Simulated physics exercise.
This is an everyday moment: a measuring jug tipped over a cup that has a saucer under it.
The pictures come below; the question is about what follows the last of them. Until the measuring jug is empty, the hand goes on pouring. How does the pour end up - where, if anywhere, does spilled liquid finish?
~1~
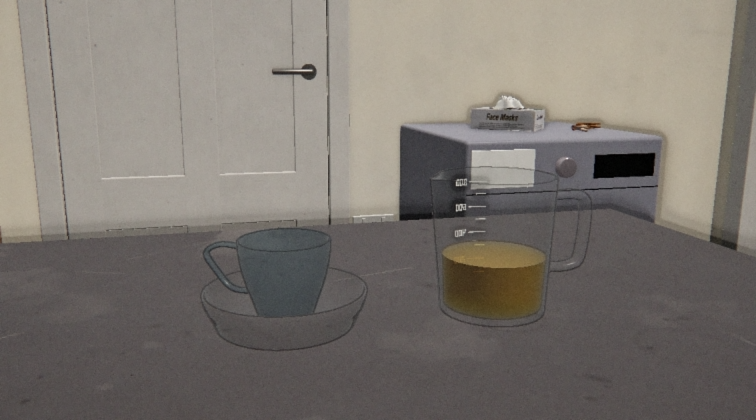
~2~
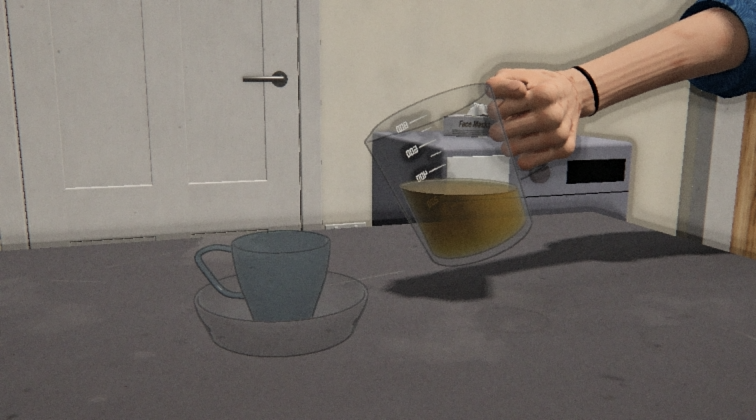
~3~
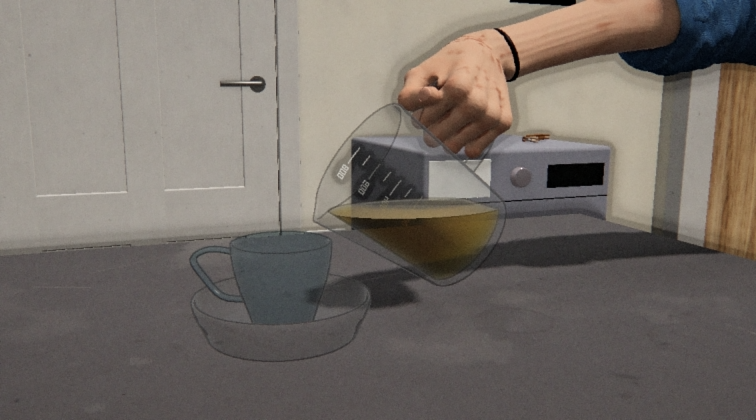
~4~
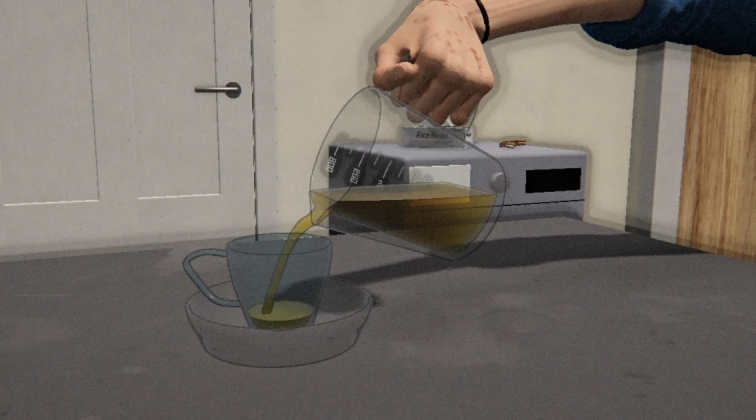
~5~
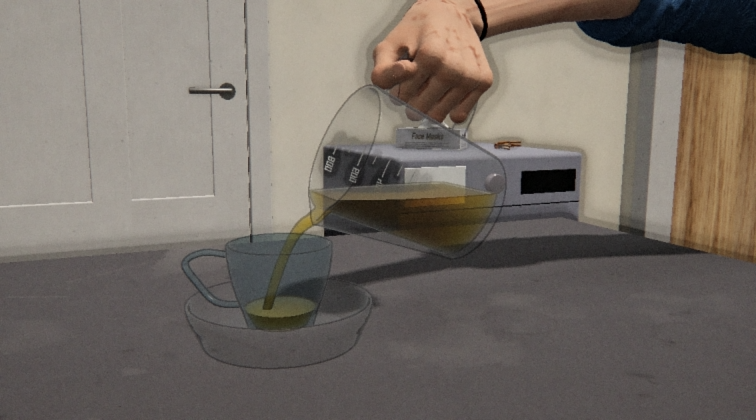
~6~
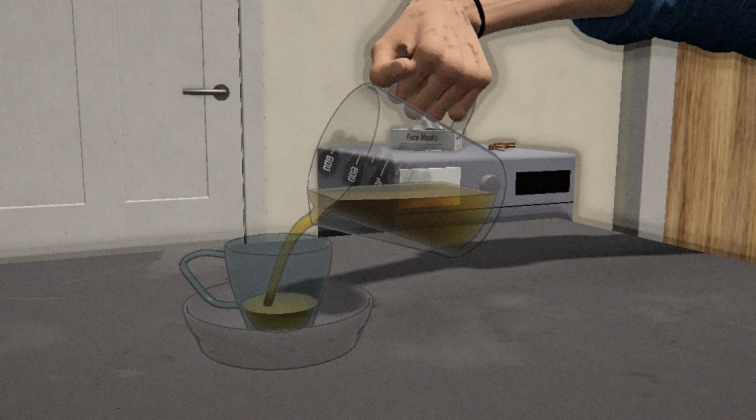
It finishes in the saucer.
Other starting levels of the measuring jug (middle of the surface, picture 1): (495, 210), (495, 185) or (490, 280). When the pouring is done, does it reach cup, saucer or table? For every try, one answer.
In turn: Past the saucer, floods the top, no farther than the cup.
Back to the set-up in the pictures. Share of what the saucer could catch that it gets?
Estimate: Roughly 30 in a hundred.
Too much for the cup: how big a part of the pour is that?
About 30 %.
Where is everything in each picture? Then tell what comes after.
Nothing is moving yet; measuring jug (494, 240) about a third full; cup (285, 274) empty; saucer (297, 323) dry, in the first picture.
The measuring jug is picked up; measuring jug (454, 172) tipped 25° with all of its load; cup (282, 278) empty, in the second picture.
The measuring jug leans over the cup; measuring jug (410, 198) tipped 55° with all of its load; cup (282, 279) empty, in the third picture.
The apple juice is flowing; measuring jug (406, 178) tipped 65° with nearly all of its load; cup nearly empty, surface at (281, 310), in the fourth picture.
The apple juice is flowing; measuring jug (405, 178) tipped 65° with nearly all of its load; cup (280, 283) about a quarter full, in the fifth picture.
The apple juice is flowing; measuring jug (404, 176) tipped 65° with nearly all of its load; cup about a quarter full, surface at (280, 303); saucer (309, 335) dry, in the sixth picture.
Next, the cup is about three quarters full; the saucer is dry.
After that, the cup is full to the brim; the saucer is wet, with room to spare.
Finally, the cup is full to the brim; the saucer is wet, with room to spare.
